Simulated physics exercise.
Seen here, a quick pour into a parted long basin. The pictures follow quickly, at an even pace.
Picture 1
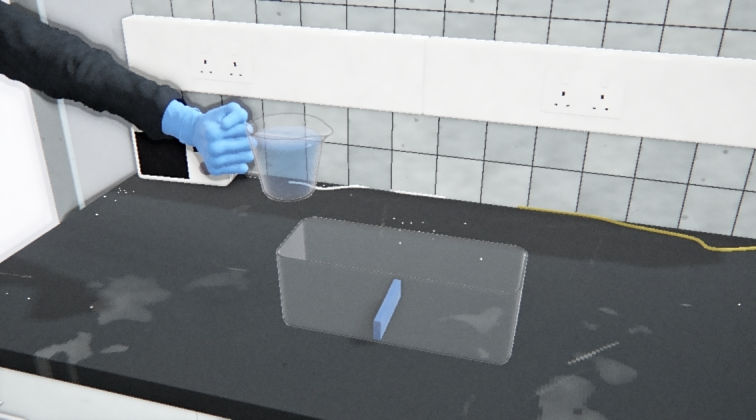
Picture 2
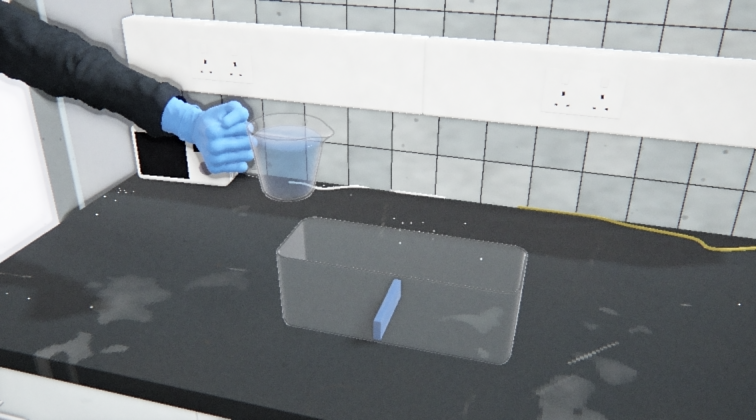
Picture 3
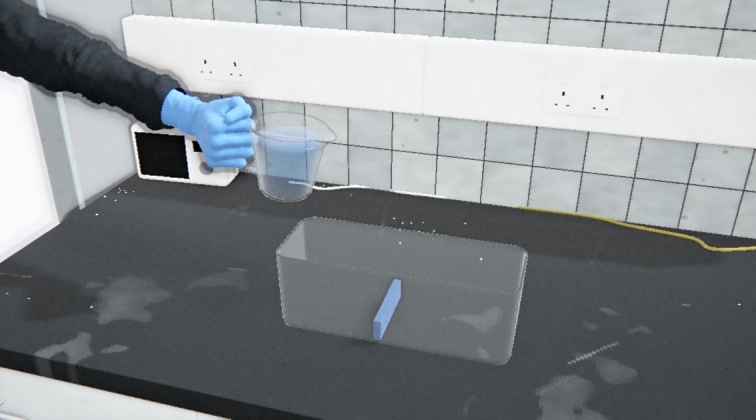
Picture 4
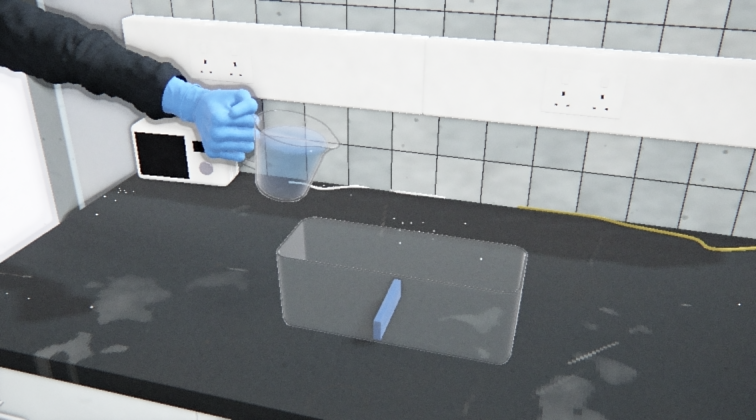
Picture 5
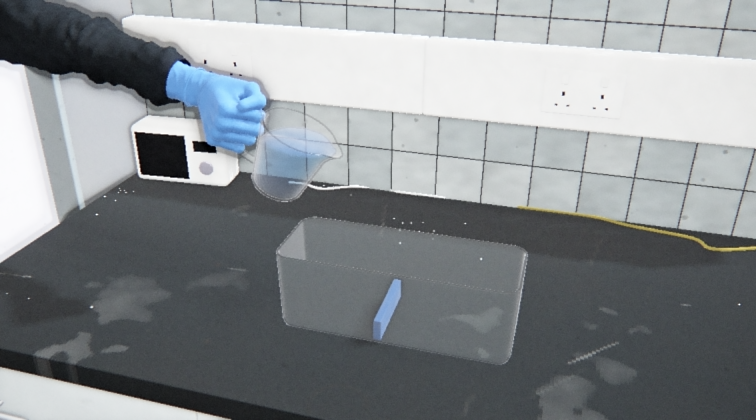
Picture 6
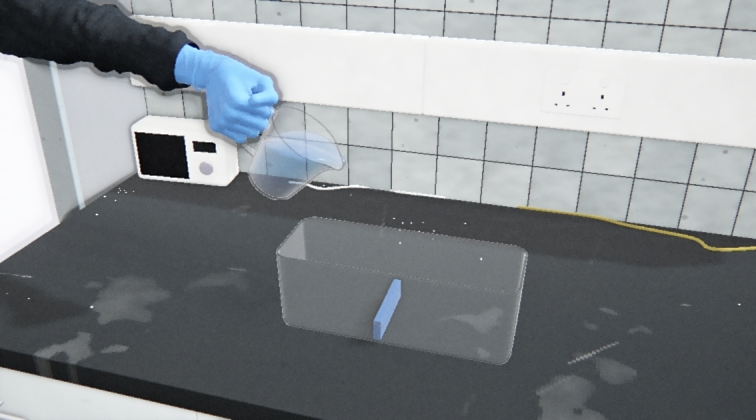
A blue-gloved hand tilts a clear jug of bluish liquid rightward beside a long divided basin.
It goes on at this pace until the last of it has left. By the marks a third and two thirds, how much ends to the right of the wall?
In the end under a third is right of the wall.
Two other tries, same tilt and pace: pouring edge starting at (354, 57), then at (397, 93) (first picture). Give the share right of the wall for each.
The first gives 60 %, the second 85 %.
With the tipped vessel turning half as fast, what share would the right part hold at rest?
Some 20 per cent.
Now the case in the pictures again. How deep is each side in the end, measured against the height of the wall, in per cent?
Left about 70, right about 10.
A moment on, the tilt is 108° and 31 per cent is still to pour, 39 is left of the wall and 5 right of it.
Next, the tilt is 117° and 1 per cent is still to pour, 84 is left of the wall and 9 right of it.
Then the tilt is 117° and 0 per cent is still to pour, 82 is left of the wall and 15 right of it.
Later the tilt is 117° and 0 per cent is still to pour, 82 is left of the wall and 15 right of it.
In the end 82 per cent lies left of the wall, 15 right of it and 3 outside.
